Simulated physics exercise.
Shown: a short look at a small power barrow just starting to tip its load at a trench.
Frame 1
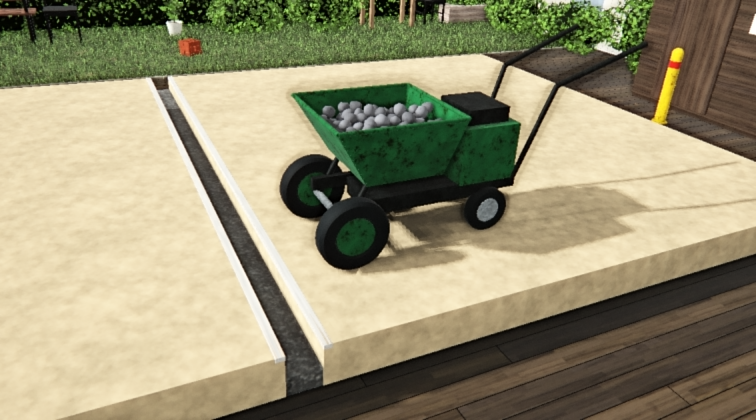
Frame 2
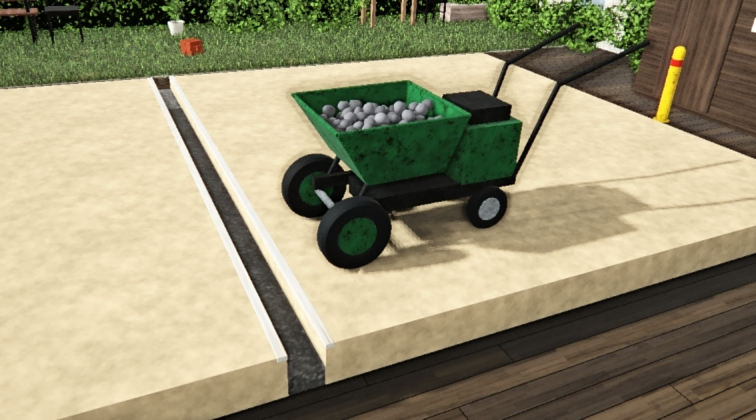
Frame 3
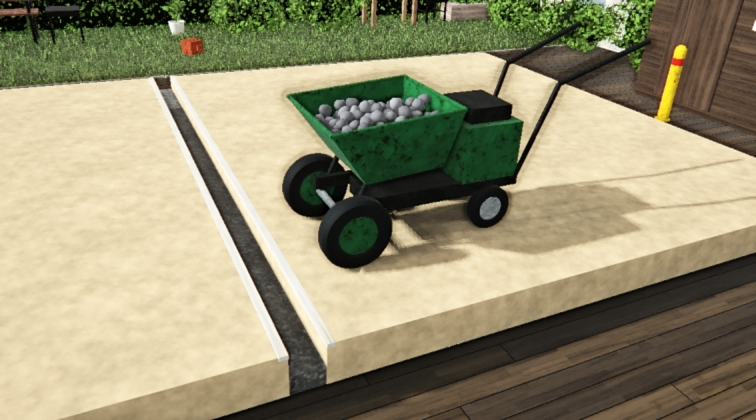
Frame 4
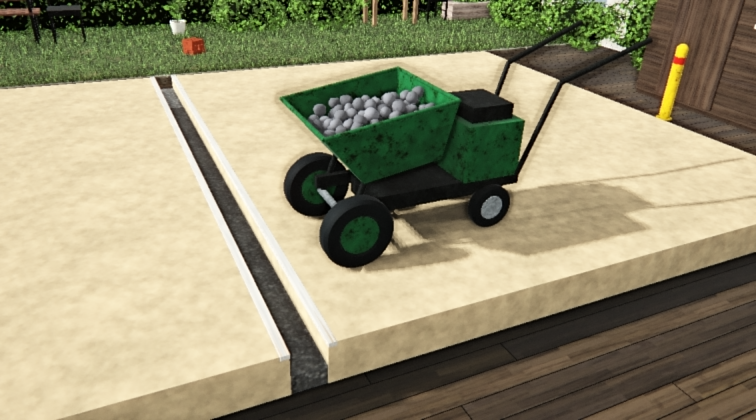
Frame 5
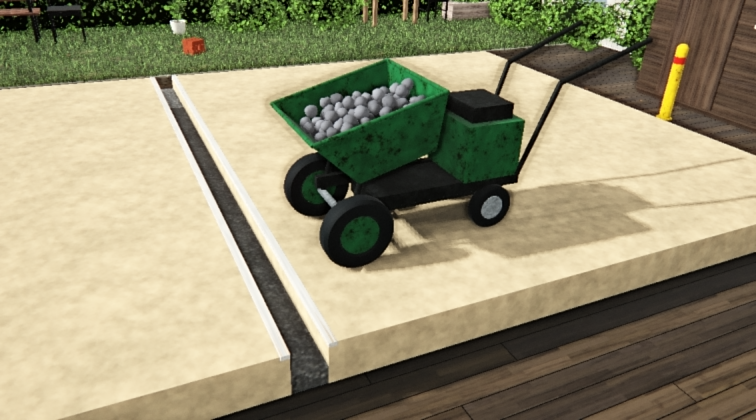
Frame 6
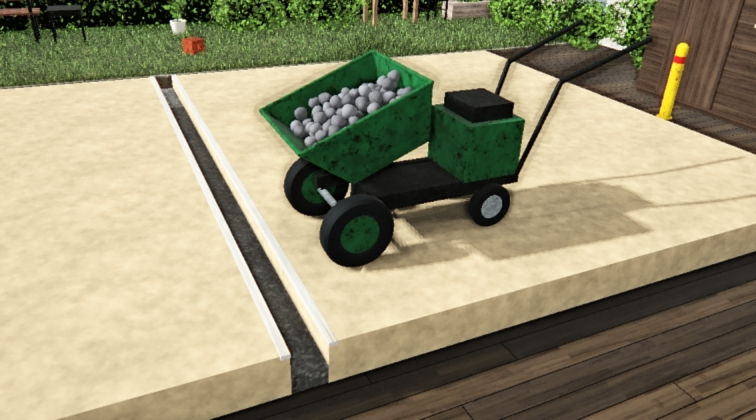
The video shows a small green power barrow loaded with round grey cobbles, standing on a pale slab beside a narrow trench. Its skip tilts gradually forward to the left, the back rising, while the wheels stay in place.
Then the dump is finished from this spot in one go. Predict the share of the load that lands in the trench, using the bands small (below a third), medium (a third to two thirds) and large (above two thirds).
Small.
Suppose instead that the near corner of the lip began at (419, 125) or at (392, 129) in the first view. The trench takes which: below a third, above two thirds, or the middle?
In the first case the middle third, in the second case in the middle band.
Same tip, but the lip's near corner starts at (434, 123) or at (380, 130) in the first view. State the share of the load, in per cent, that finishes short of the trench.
About 50 per cent first, about 0 per cent second.
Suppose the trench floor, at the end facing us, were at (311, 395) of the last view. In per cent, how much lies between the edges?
About 10 per cent.
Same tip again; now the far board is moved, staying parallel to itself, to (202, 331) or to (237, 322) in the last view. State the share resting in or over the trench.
Estimated share: Try 1 approx. 80 in a hundred, try 2 approx. 40 in a hundred.
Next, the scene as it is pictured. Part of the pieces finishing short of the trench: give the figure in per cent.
Estimate: Around 0 per cent.
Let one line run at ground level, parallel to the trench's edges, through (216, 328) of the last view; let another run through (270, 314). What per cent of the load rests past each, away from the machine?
About 50 % and 90 %.
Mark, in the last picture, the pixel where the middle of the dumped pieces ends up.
Once nothing moves, the middle sits near (187, 262).
Just after the last frame, skip tipped steeply; every one in the skip.
A moment on, skip tipped right over; the larger part in the skip; roughly a quarter beyond it; just a few falling.
Further on, skip tipped right over; roughly a quarter in the skip; just a few in or heaped over the trench; the larger part beyond it.
When it is over, skip tipped right over; just a few in the skip; about a tenth in or heaped over the trench; almost all beyond it.
